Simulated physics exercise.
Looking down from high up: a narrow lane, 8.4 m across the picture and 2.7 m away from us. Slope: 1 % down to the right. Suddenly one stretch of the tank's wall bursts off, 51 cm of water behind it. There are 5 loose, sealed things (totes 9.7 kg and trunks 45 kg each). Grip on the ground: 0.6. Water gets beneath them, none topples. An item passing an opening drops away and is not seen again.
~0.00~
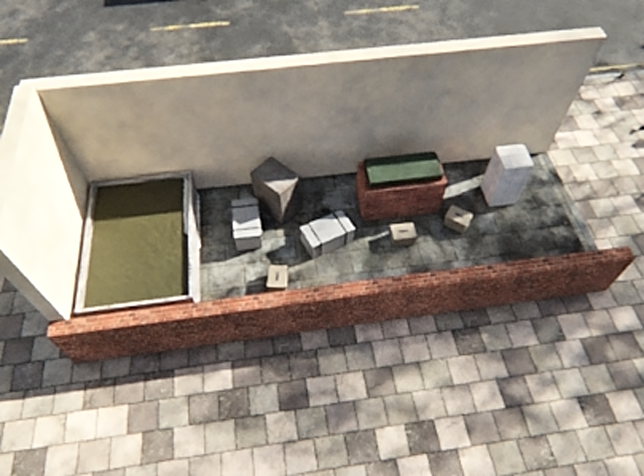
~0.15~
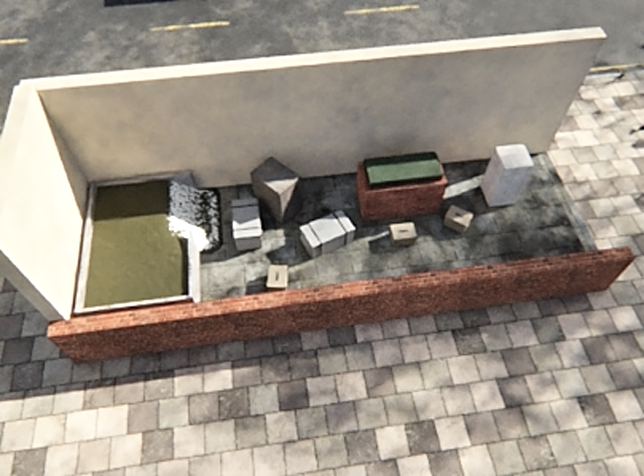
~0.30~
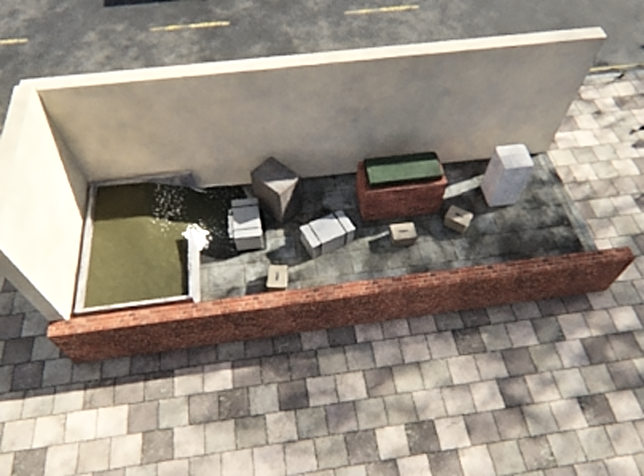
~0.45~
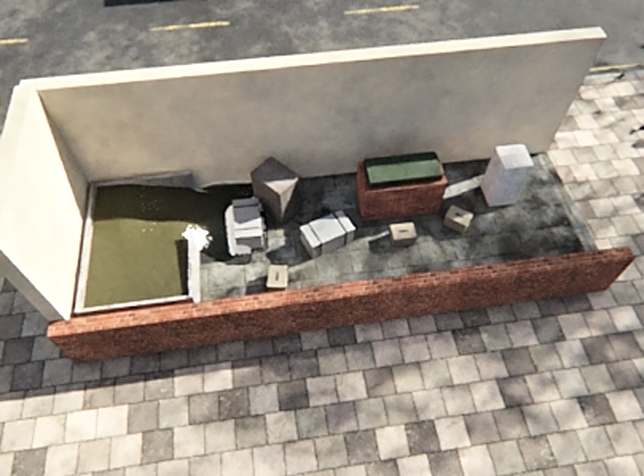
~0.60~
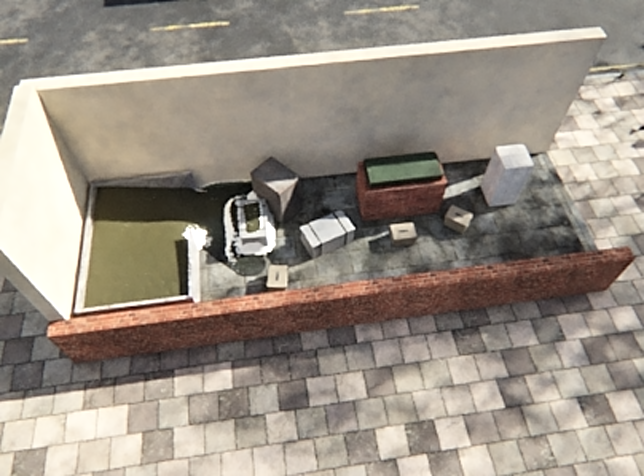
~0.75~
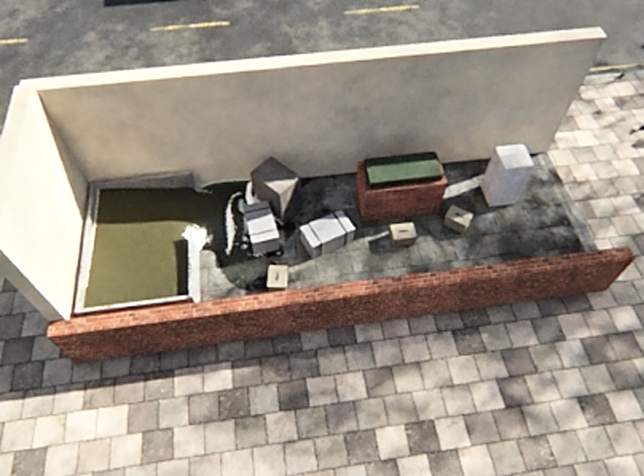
A narrow paved lane is seen from high above, where a long enclosure stands between a tall cream wall and a low red brick wall. At its left is a tank of murky green water, with grey and tan boxes, a grey angular block, a green-topped brick block and a pale upright block to the right. The tank's side bursts, water spreads rightward, foaming around the nearest grey box and shifting it slightly right, while the others stay still.
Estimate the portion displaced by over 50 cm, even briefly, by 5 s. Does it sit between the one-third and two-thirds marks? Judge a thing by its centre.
The fraction meets or beats two thirds.
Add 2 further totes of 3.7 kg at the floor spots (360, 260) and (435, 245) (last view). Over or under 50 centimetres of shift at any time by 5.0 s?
Going in order, that's too far and then too far.
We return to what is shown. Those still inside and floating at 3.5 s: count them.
At that instant the tally stands at 2.
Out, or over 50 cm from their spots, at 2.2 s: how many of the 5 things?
1.
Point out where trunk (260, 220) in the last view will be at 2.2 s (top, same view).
Near (325, 268).
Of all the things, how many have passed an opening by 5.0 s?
I count 0.
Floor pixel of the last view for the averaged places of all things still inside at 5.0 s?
Near (457, 246).
After 1.1 s 1 of 5 are over 50 cm from their spots; 0 afloat.
After 2.2 s 1 of 5 are over 50 cm from their spots; 0 afloat.
After 3.5 s 3 of 5 are over 50 cm from their spots; 2 afloat.
After 5.0 s 5 of 5 are over 50 cm from their spots, and 5 have been at some point; 1 afloat.
